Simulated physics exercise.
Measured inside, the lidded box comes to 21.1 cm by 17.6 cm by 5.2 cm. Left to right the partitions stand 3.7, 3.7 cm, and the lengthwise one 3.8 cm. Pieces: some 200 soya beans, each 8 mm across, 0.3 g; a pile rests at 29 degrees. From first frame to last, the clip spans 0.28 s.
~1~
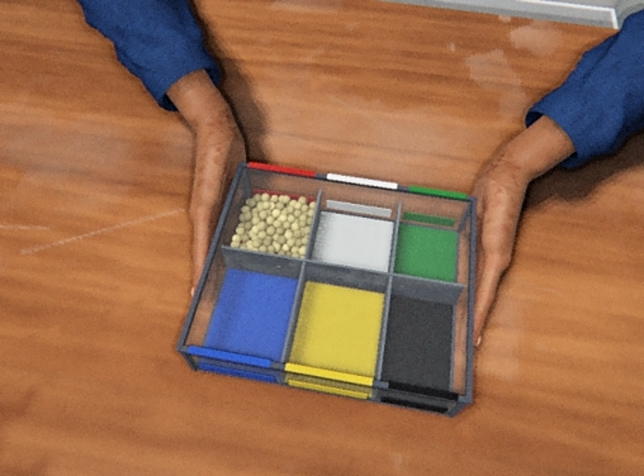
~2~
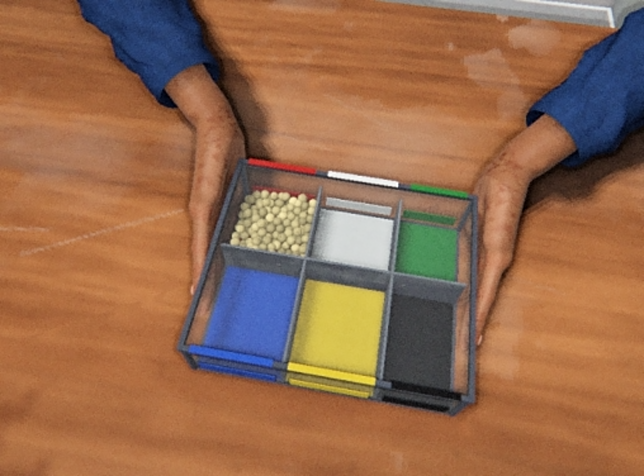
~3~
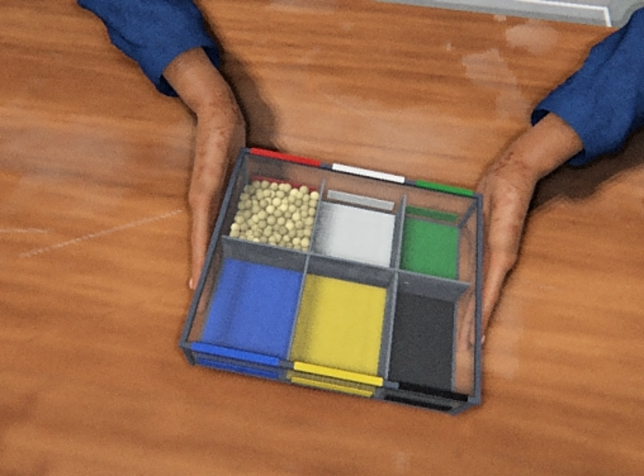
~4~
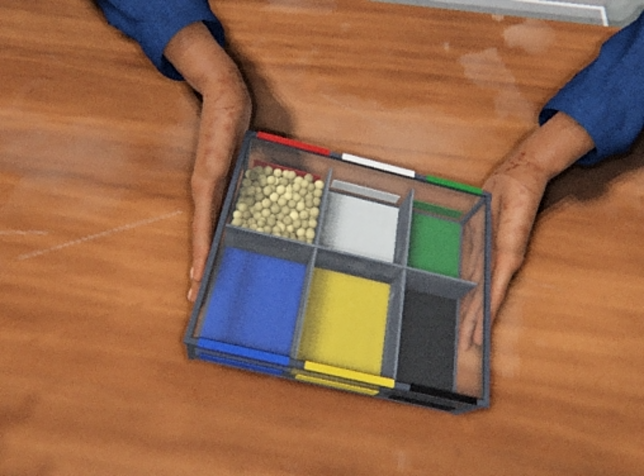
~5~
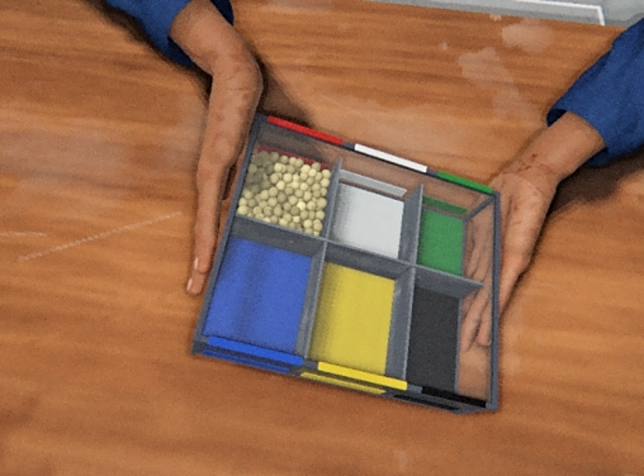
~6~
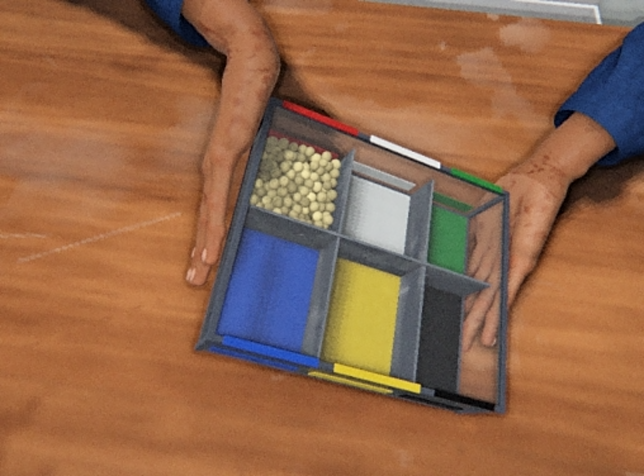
A clear divided box holding a pile of small pale beads in its red-marked back left compartment rests between two hands on a wooden table, nearly still at first. The hands then tilt it steadily, its right front corner lowest, while the beads stay in that same compartment.
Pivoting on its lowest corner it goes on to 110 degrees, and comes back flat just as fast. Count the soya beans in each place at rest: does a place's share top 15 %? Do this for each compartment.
Red: Tops it, blue: Does not, green: Does not, yellow: Does not, white: Does not, black: Tops it.
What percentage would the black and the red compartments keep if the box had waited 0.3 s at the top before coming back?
Result - black: 20 %, red: 70 %.
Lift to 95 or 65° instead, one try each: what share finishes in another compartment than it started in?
Close to 25 in a hundred first, and 15 in a hundred second.
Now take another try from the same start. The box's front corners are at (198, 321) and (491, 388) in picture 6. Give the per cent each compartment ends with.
Result - red: 65 %; blue: 0 %; green: 30 %; yellow: 0 %; white: 10 %; black: 0 %.
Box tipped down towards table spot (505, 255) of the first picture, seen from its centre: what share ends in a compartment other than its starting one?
I'd say close to 20 %.
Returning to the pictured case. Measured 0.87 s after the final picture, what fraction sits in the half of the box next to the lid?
Around 60 %.
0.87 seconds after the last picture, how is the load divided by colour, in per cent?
Red 80 %, blue 0 %, green 0 %, yellow 0 %, white 0 %, black 15 %.
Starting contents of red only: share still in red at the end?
About 70 in a hundred.
Then, 0.87 s after the last picture, tilt 109 degrees; red 80 %, black 15 %.
Then, 1.46 s after the last picture, tilt 47 degrees; red 70 %, yellow 5 %, white 5 %, black 25 %.
Then, 2.10 s after the last picture, tilt 0 degrees; red 65 %, yellow 5 %, white 10 %, black 25 %.
In the end, red 65 %, blue 0 %, green 0 %, yellow 5 %, white 10 %, black 25 %.
